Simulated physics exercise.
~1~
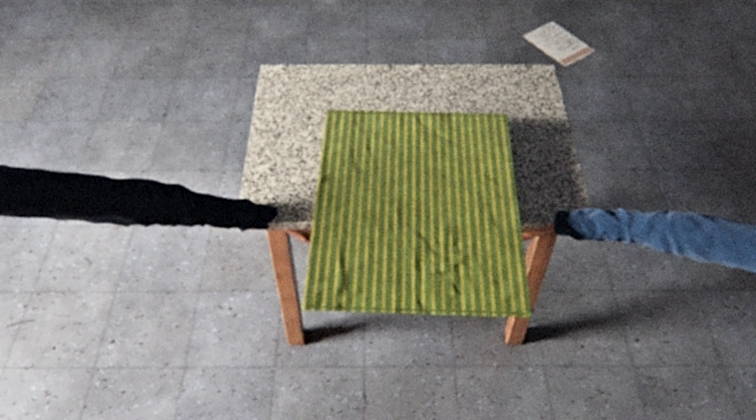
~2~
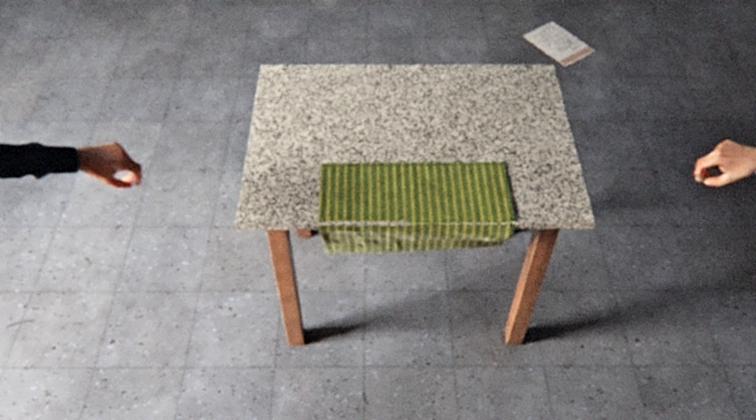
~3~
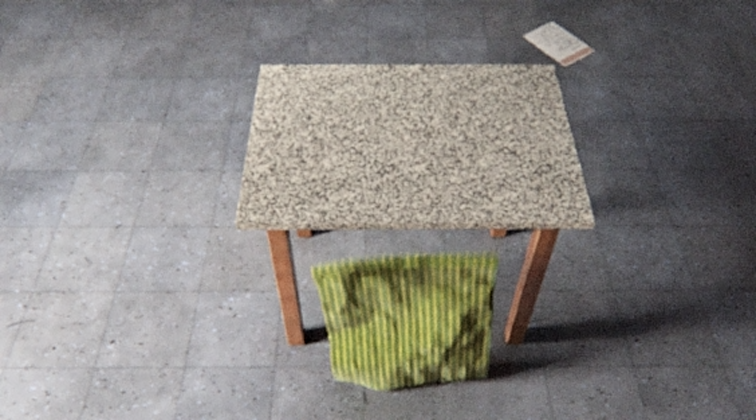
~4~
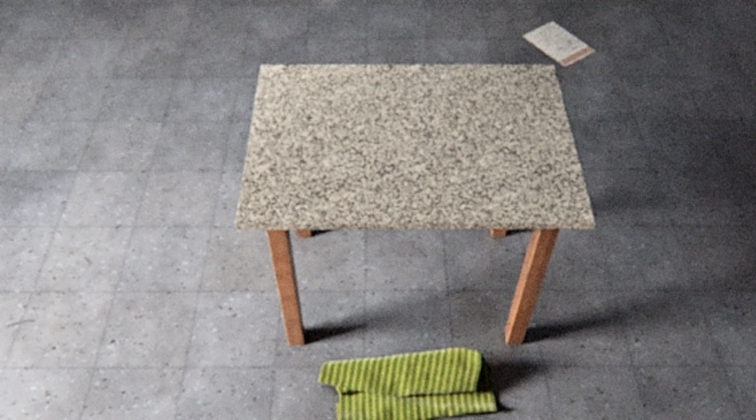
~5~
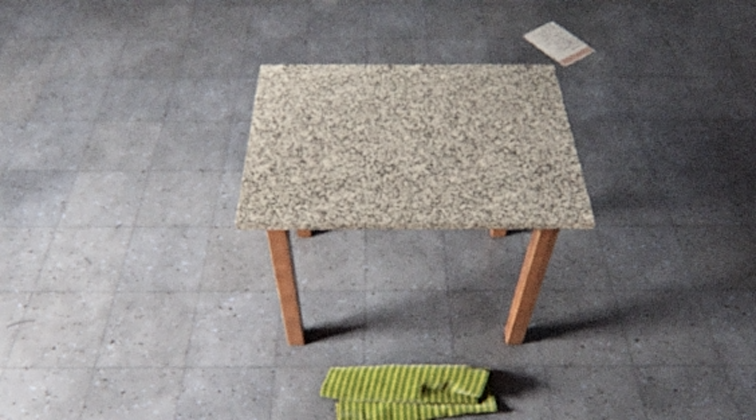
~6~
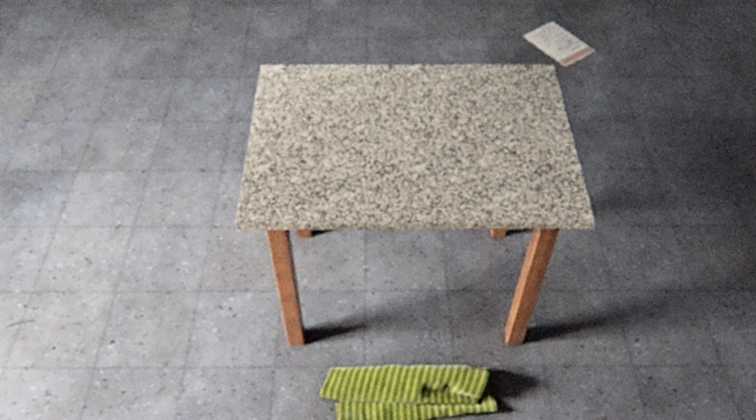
Two arms, one in a black sleeve at the left and one in a blue sleeve at the right, reach toward a green striped pillow case held level over a speckled stone-topped table with orange-brown wooden legs. The view looks down from the front onto a grey tiled floor, where a pale book lies behind the table at the upper right. The hands let go and draw away, and the cloth drapes over the table's front edge. Its hanging part slides down, pulling the rest off the top. The cloth drops, crumples on the floor in front and lies still in a folded heap.
